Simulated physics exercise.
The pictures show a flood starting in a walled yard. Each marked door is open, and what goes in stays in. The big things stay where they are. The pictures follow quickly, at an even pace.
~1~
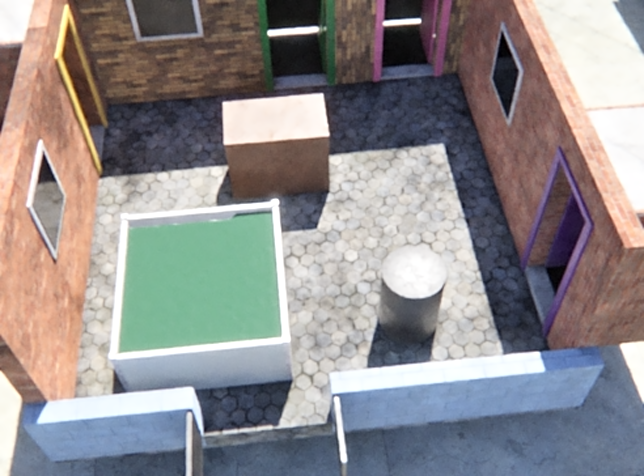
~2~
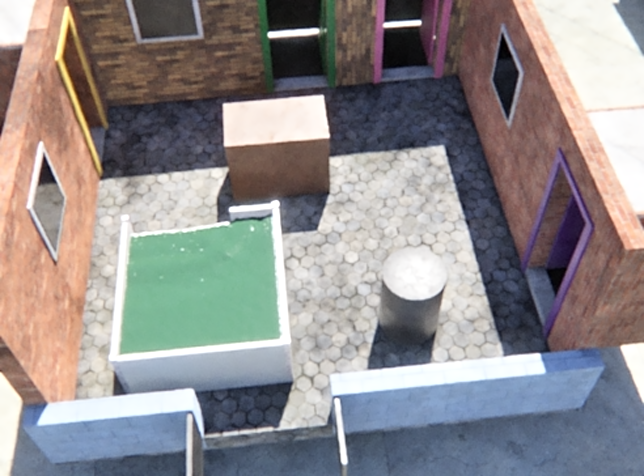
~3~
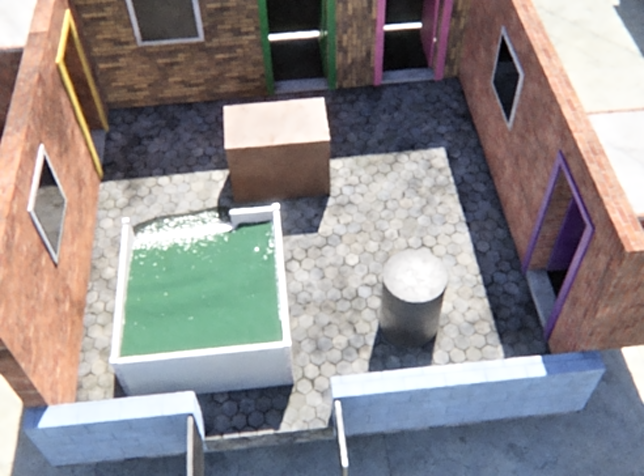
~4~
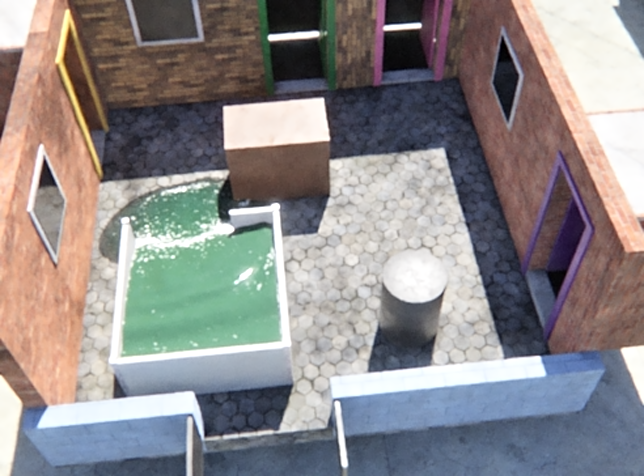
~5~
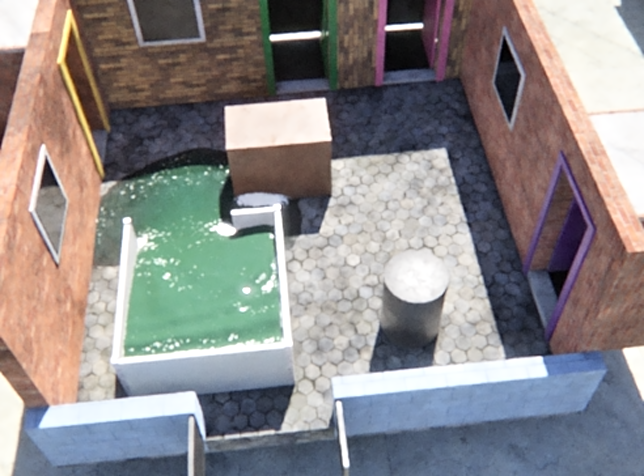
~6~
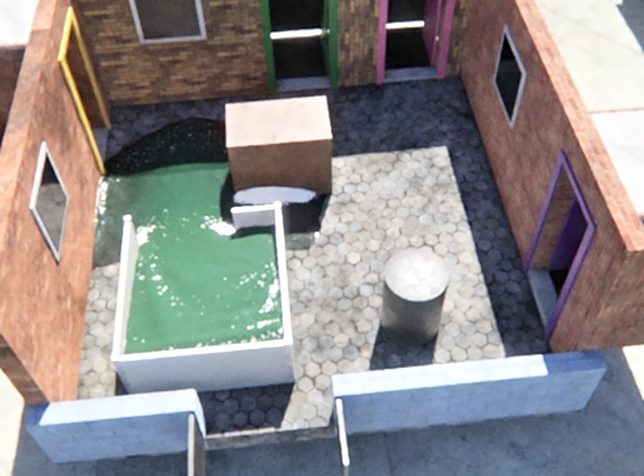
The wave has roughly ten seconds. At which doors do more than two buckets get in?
The pink door lets in a lot; the purple door admits no more than that; the green door lets in a lot; the yellow door lets in a lot.
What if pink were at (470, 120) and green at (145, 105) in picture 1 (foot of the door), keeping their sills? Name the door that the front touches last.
It is the one in purple.
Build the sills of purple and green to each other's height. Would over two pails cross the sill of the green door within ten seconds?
The green door holds.
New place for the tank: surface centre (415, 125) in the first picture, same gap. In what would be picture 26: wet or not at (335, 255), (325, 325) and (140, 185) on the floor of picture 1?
In that order: Free of water, no water, wet.
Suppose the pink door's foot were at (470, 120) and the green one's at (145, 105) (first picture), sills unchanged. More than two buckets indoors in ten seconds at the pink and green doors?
The pink door goes over; the green door goes over.
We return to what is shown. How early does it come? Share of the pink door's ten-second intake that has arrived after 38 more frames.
Near 35 in a hundred.
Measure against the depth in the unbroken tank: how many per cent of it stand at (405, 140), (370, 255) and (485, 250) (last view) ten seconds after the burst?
About 8, 6 and 6 per cent.
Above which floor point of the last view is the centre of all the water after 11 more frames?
Near (199, 214).
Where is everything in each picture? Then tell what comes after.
The open tank at (201, 279) is whole and still, in the first picture.
The front is at a hidden place, out from the gap on the open tank's far side, in the second picture.
The front is at a hidden place, out from the gap on the open tank's far side, in the third picture.
Water pours out on the open tank's far side and has run to (217, 182), in the fourth picture.
The front is at (207, 152), out from the gap on the open tank's far side, in the fifth picture.
The front is at (185, 123), out from the gap on the open tank's far side, in the sixth picture.
A moment on, water covers 35 % of the floor; the pink door not reached, the purple door not reached, the green door not reached, the yellow door under two buckets in.
Next, water covers 50 % of the floor; the pink door not reached, the purple door not reached, the green door wet at the sill, nothing in, the yellow door over two buckets in.
Then, water covers 65 % of the floor; the pink door wet at the sill, nothing in, the purple door wet at the sill, nothing in, the green door under two buckets in, the yellow door far over two buckets in.
Later, water covers 90 % of the floor; the pink door under two buckets in, the purple door wet at the sill, nothing in, the green door over two buckets in, the yellow door far over two buckets in.
In the end, water covers 100 % of the floor; the pink door over two buckets in, the purple door wet at the sill, nothing in, the green door over two buckets in, the yellow door far over two buckets in.
